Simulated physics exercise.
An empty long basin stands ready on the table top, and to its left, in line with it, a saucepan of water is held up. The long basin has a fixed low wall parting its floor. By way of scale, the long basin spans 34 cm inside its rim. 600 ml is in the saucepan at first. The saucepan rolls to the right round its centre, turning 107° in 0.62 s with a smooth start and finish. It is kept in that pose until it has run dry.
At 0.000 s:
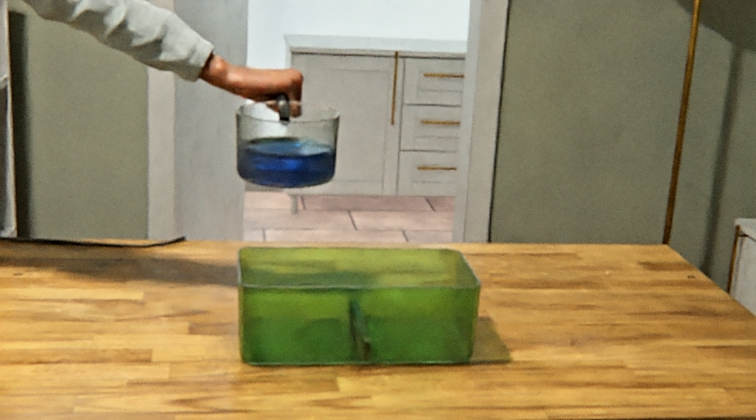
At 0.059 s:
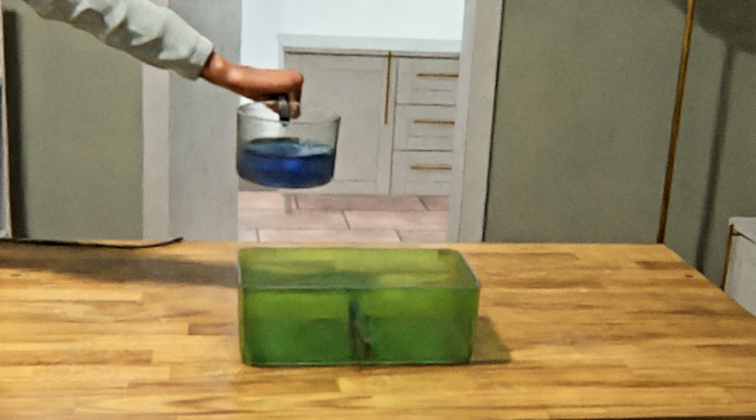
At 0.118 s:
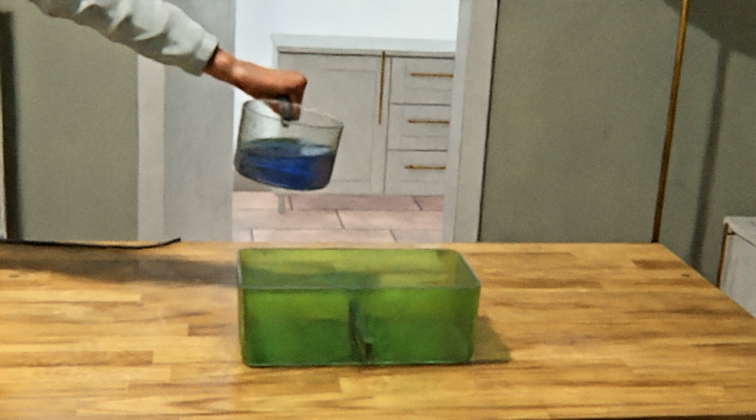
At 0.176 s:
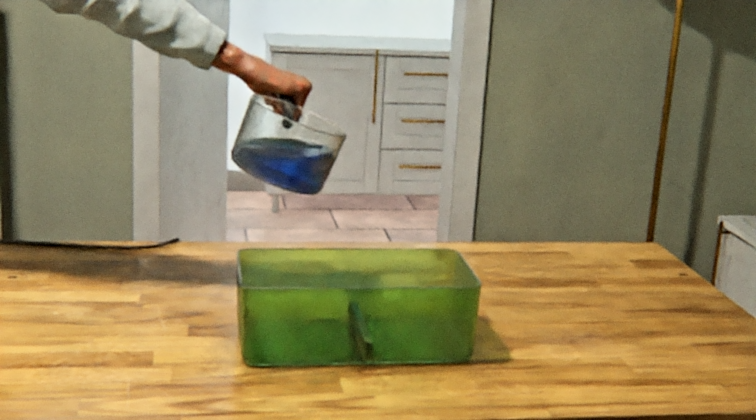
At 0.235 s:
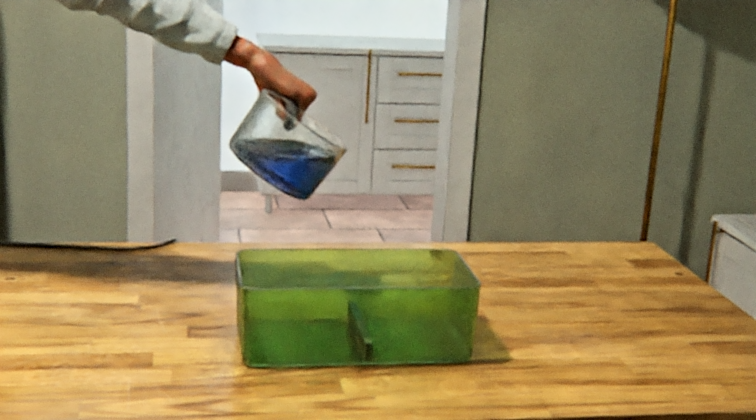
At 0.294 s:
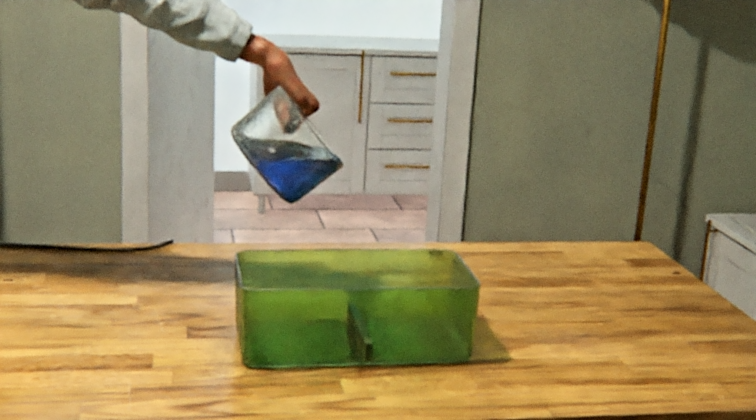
A clear saucepan of blue water, gripped by a hand reaching in from the left, starts level above a green long basin on a wooden table. The hand turns it to the right, slowly at first and then more steeply, while the water shifts inside and the basin stays still.
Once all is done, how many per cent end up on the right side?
Roughly 65 percent ends up on the right side.
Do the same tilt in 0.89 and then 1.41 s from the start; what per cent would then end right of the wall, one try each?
The first try gives 70 percent and the second 75 percent.
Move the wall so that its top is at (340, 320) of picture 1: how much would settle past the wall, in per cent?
Around 90 %, I'd say.
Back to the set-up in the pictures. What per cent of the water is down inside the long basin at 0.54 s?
Close to 16 in a hundred.
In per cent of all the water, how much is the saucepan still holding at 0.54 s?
Roughly 34 %.
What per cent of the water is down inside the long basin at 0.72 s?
The share is close to 76 percent.
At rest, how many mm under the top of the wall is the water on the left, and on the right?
Left 24 mm, right 14 mm.
By 0.54 s the tilt is 103° and 35 per cent is still to pour, 2 is left of the wall and 14 right of it.
By 0.72 s the tilt is 107° and 10 per cent is still to pour, 22 is left of the wall and 54 right of it.
By 0.91 s the tilt is 107° and 1 per cent is still to pour, 32 is left of the wall and 61 right of it.
By 1.12 s the tilt is 107° and 0 per cent is still to pour, 33 is left of the wall and 65 right of it.
At rest 33 per cent lies left of the wall, 65 right of it and 2 outside.
